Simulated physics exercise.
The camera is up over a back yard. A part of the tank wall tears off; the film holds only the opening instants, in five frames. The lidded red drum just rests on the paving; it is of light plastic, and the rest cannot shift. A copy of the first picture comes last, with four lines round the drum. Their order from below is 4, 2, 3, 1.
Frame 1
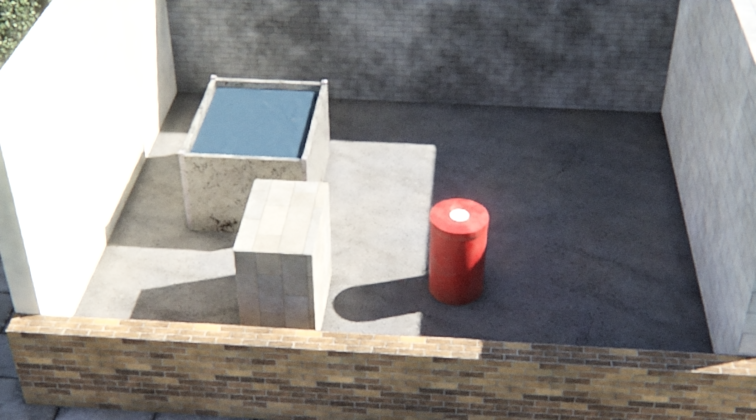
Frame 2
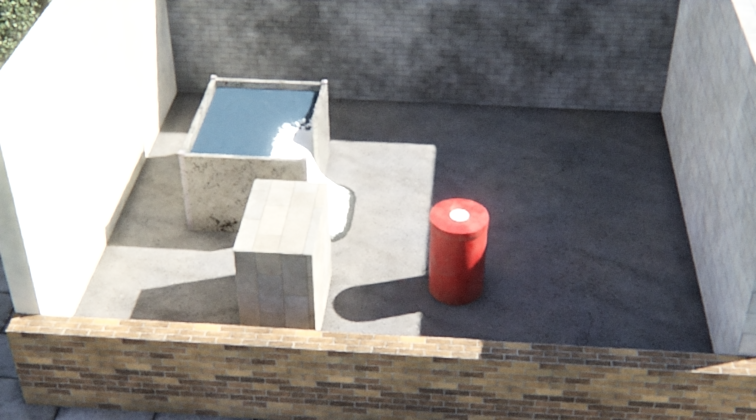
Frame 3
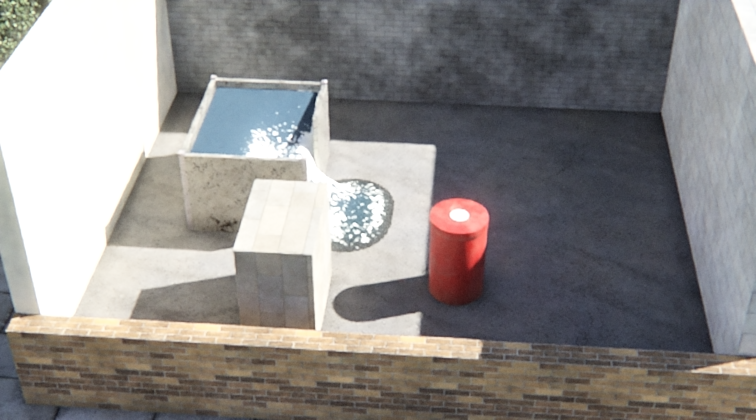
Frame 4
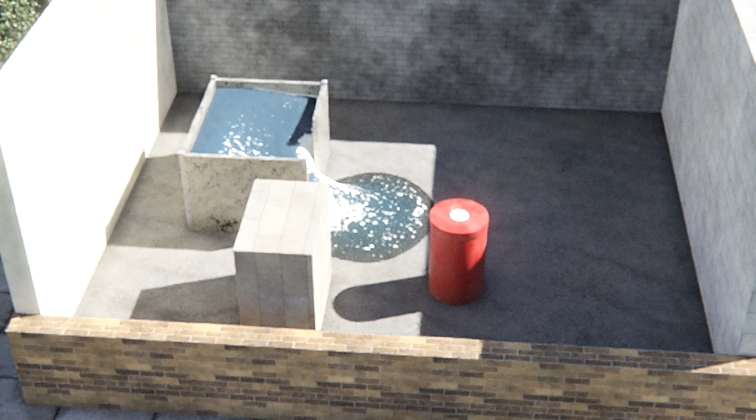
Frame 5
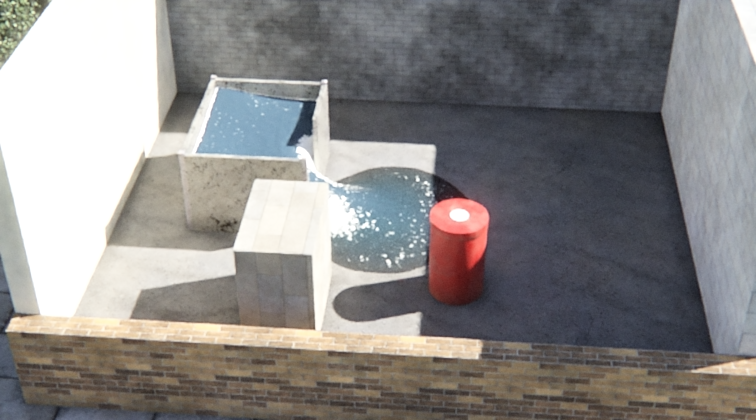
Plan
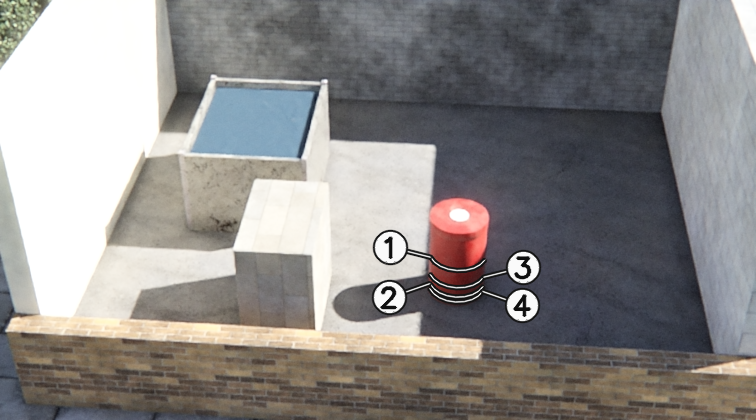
The clip shows a walled yard with a full water tank, a pale block and a red drum; water pours from the tank's right side and spreads across the ground toward the drum, which stays still.
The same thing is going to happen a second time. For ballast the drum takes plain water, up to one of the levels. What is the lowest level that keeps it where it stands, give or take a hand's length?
1 will do.
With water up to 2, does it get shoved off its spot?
Yes.
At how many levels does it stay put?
One of them.
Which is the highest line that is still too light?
3 it is.
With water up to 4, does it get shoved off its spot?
Yes, that goes wrong.
On the marked copy, 1 at (457, 270); 2 at (455, 297); 3 at (456, 287); 4 at (455, 302); from the bottom up 4, 2, 3, 1.
With 1, it does not move.
With 2, it is pushed about 3 times its own width away.
With 3, it is pushed about its own width away.
With 4, it is pushed about 4 times its own width away.
